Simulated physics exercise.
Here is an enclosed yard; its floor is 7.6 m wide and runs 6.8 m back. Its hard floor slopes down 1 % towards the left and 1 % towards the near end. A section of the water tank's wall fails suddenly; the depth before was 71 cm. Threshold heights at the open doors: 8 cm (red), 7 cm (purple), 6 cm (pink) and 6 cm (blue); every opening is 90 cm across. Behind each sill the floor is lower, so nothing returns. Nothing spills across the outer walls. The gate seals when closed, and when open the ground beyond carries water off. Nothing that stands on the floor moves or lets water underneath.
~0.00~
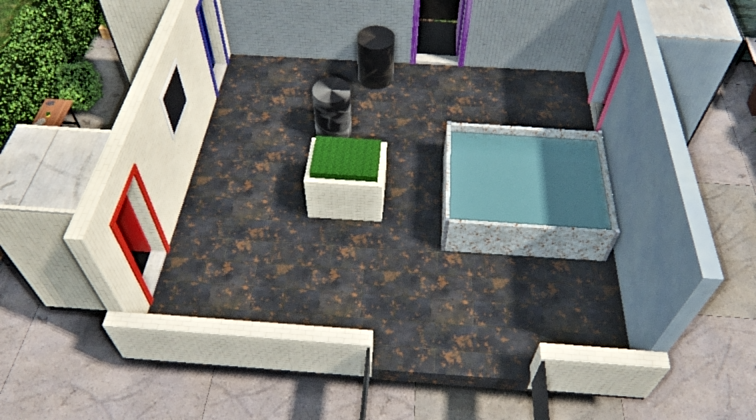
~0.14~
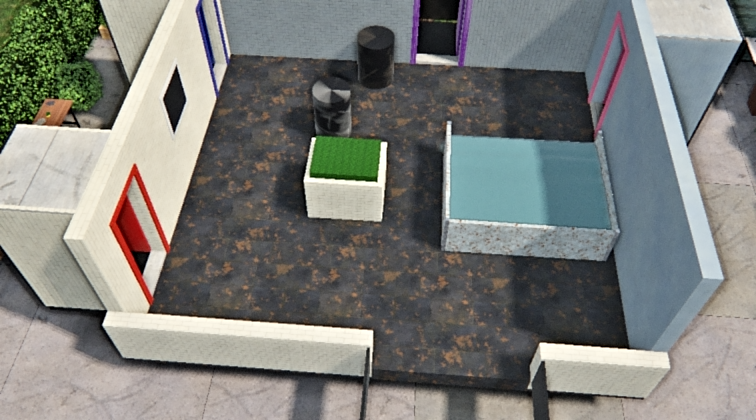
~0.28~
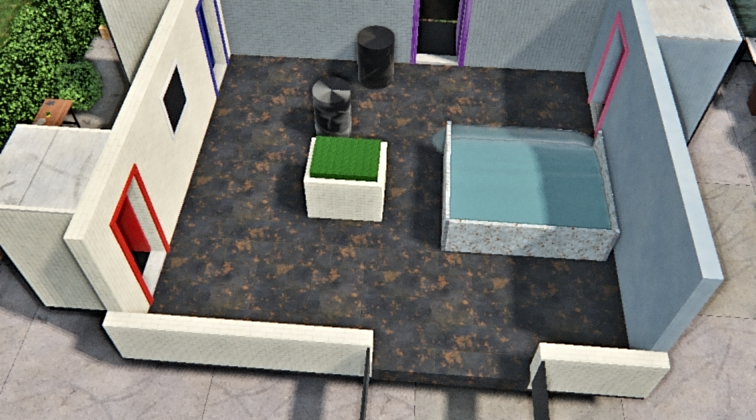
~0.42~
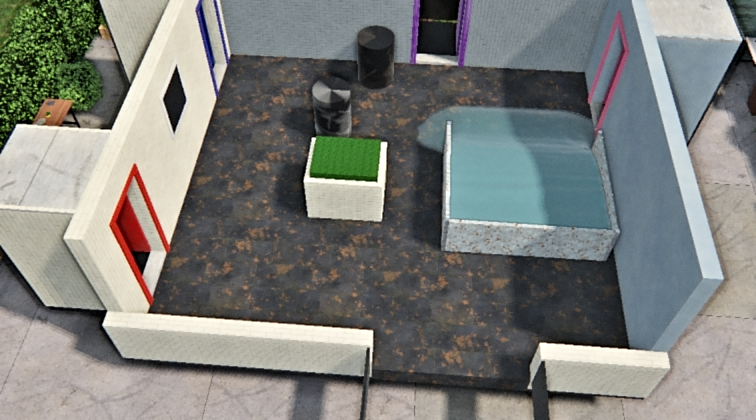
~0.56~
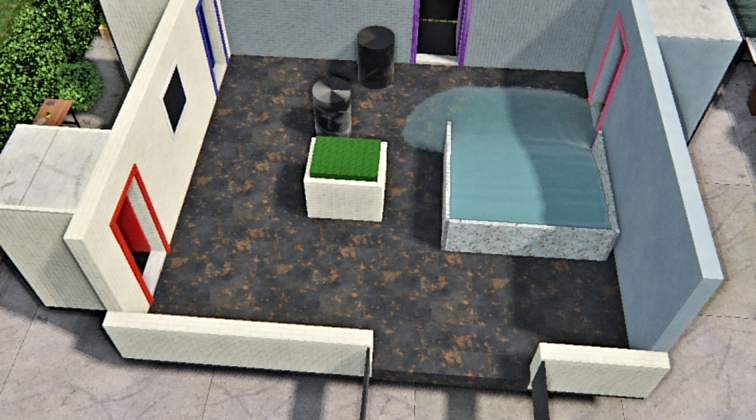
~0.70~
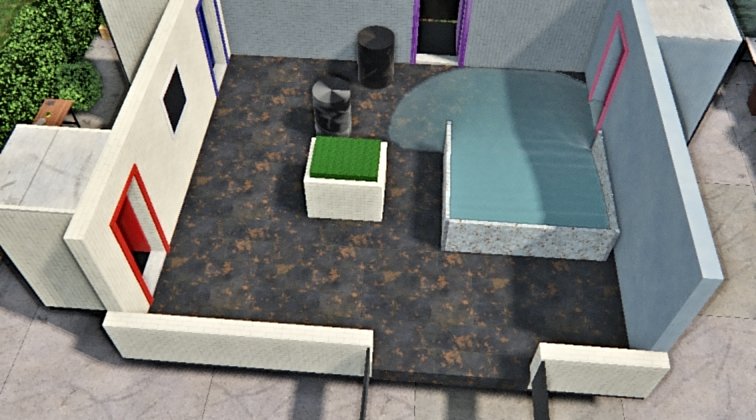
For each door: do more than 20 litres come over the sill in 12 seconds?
Door by door: At the red door it does not reach the limit; at the purple door it exceeds the limit; at the pink door it passes the limit; at the blue door it passes the limit.
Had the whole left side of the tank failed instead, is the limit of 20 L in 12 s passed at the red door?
Against that limit: Red past it.
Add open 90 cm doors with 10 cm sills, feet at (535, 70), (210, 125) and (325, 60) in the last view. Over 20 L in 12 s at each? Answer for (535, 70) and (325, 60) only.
In that order: Above, below.
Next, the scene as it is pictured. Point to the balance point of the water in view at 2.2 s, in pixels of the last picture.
Near (508, 133).
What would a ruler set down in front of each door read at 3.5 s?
Depths in cm: Red 0, purple 25, pink 23, blue 12.
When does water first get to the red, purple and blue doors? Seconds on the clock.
Red 5.5 s, purple 0.8 s, blue 3.0 s.
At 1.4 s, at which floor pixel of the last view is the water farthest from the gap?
Around (380, 66).
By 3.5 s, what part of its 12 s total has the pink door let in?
Some 65 per cent by then.
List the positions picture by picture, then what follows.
Still water, 71 cm deep, in the water tank at (527, 177), in the first picture.
Water pours out on the water tank's far side and has run 1.4 m, to (442, 150); typically 9 cm deep outside, 71 cm at the water tank's back, in the second picture.
The front is at (436, 138), 1.6 m from the gap on the water tank's far side; 2.0 m2 of floor is under water; 71 cm left at the back of the water tank, in the third picture.
The front is at (425, 129), 1.9 m from the gap on the water tank's far side; 3.9 m2 of floor is under water; 71 cm left at the back of the water tank, in the fourth picture.
The front is at (426, 103), 2.2 m from the gap on the water tank's far side; 6.1 m2 of floor is under water; 68 cm left at the back of the water tank, in the fifth picture.
Water pours out on the water tank's far side and has run 2.6 m, to (447, 75); typically 8 cm deep outside, 60 cm at the water tank's back, in the sixth picture.
After 1.4 s water covers 25 % of the floor and is deepest (49 cm) near (577, 81); red door not reached, purple door 19 cm at the sill, 37 L in, pink door 15 cm at the sill, 16 L in, blue door not reached.
After 2.2 s water covers 25 % of the floor and is deepest (47 cm) near (558, 75); red door not reached, purple door 26 cm at the sill, 137 L in, pink door 23 cm at the sill, 53 L in, blue door not reached.
After 3.5 s water covers 40 % of the floor and is deepest (34 cm) near (396, 72); red door not reached, purple door 25 cm at the sill, 286 L in, pink door 23 cm at the sill, 236 L in, blue door 12 cm at the sill, 17 L in.
After 7.0 s water covers 70 % of the floor and is deepest (16 cm) near (255, 88); red door 5 cm at the sill, 0 L in, purple door 10 cm at the sill, 430 L in, pink door 6 cm at the sill, 348 L in, blue door 15 cm at the sill, 123 L in.
After 12.0 s water covers 90 % of the floor and is deepest (14 cm) near (140, 337); red door 8 cm at the sill, 1 L in, purple door 9 cm at the sill, 440 L in, pink door 6 cm at the sill, 363 L in, blue door 10 cm at the sill, 216 L in.
